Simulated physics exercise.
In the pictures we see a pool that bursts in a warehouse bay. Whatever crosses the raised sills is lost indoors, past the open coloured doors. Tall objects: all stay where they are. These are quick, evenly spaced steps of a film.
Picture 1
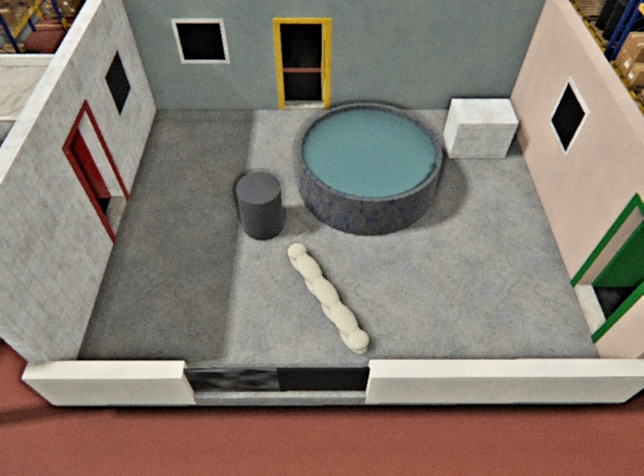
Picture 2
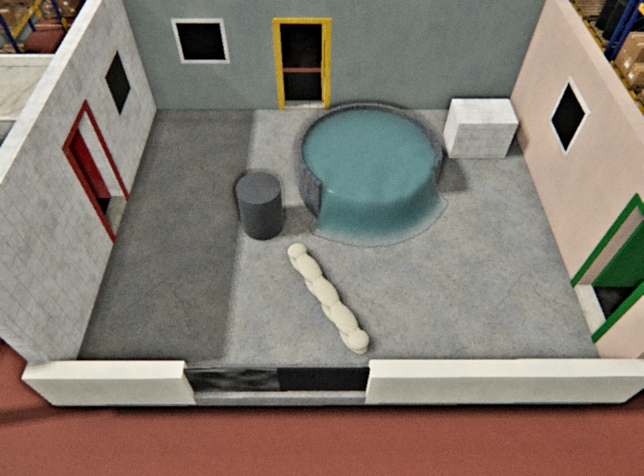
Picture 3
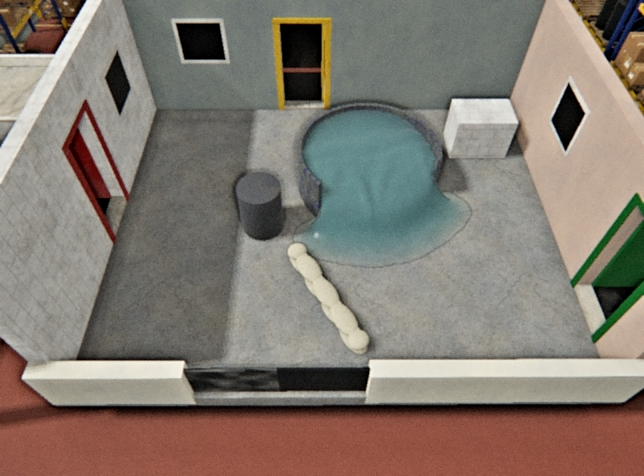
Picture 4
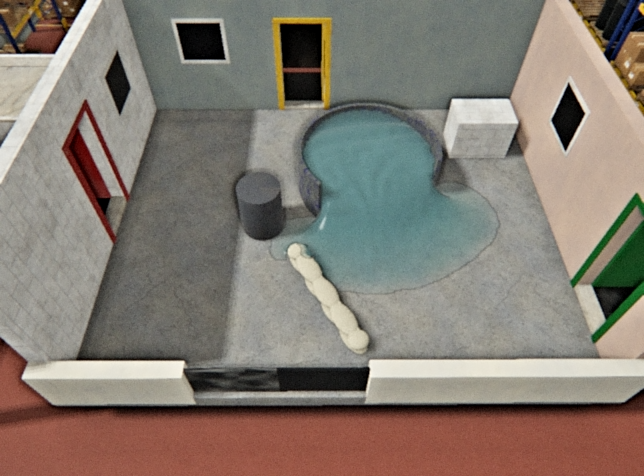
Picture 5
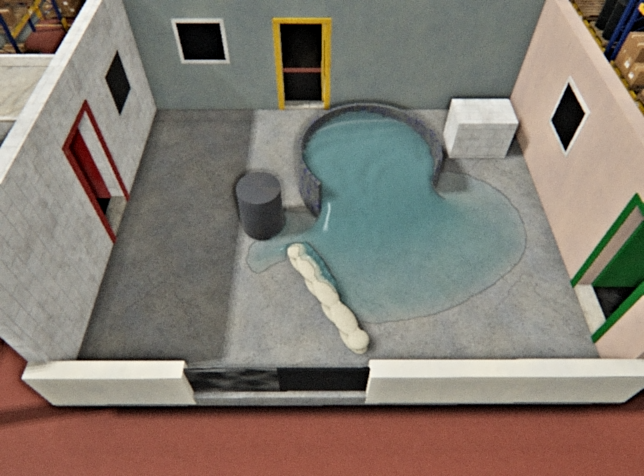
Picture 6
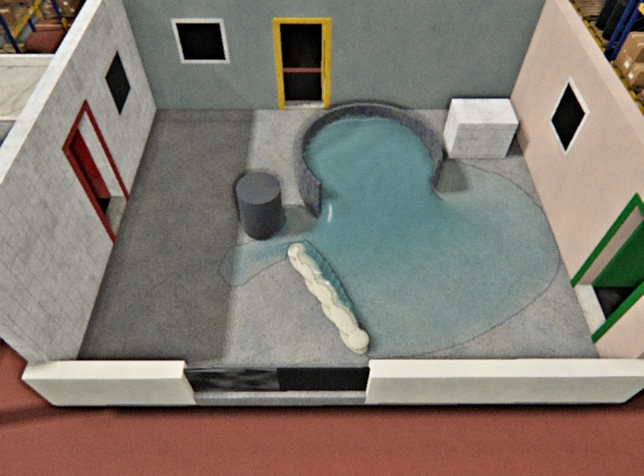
Water bursts from the round tank's front and spreads across the floor around the pale barrier.
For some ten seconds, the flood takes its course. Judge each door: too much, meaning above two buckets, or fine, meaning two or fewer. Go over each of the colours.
Yellow door: Fine, green door: Too much, red door: Fine.
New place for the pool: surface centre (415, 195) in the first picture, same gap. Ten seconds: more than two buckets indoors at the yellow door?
Yellow floods.
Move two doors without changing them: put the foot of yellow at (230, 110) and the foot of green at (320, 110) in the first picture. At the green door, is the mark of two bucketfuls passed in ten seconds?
Looking at it, the green one doesn't reach that level.
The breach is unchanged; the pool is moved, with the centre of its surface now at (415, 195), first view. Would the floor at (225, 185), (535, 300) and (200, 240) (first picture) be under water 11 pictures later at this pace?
Bone-dry, soaked, bone-dry.
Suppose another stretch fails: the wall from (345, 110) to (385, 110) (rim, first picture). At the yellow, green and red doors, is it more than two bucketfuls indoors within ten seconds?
Result - yellow door tops the mark, green door does not reach it, red door does not reach it.
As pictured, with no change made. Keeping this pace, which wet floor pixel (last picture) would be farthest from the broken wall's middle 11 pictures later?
The front's farthest point is close to (81, 348).
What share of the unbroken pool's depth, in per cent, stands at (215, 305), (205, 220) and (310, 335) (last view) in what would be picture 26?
Readings in order: Around 6, 0 and 6 %.
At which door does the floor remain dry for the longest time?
Going by the pictures, I'd say the yellow door.
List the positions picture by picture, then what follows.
The round tank at (369, 151) is whole and still, in the first picture.
The front is at (313, 226), out from the gap at (389, 221), in the second picture.
Water pours out at (389, 222) and has run to (463, 204), in the third picture.
The front is at (275, 253), out from the gap at (389, 225), in the fourth picture.
The front is at (254, 264), out from the gap at (388, 225), in the fifth picture.
Water pours out at (388, 225) and has run to (225, 267), in the sixth picture.
A moment on, water covers 45 % of the floor; the yellow door not reached, the green door under two buckets in, the red door not reached.
Next, water covers 50 % of the floor; the yellow door not reached, the green door over two buckets in, the red door not reached.
Then, water covers 55 % of the floor; the yellow door not reached, the green door far over two buckets in, the red door wet at the sill, nothing in.
Later, water covers 80 % of the floor; the yellow door wet at the sill, nothing in, the green door far over two buckets in, the red door wet at the sill, nothing in.
In the end, water covers 95 % of the floor; the yellow door wet at the sill, nothing in, the green door far over two buckets in, the red door wet at the sill, nothing in.
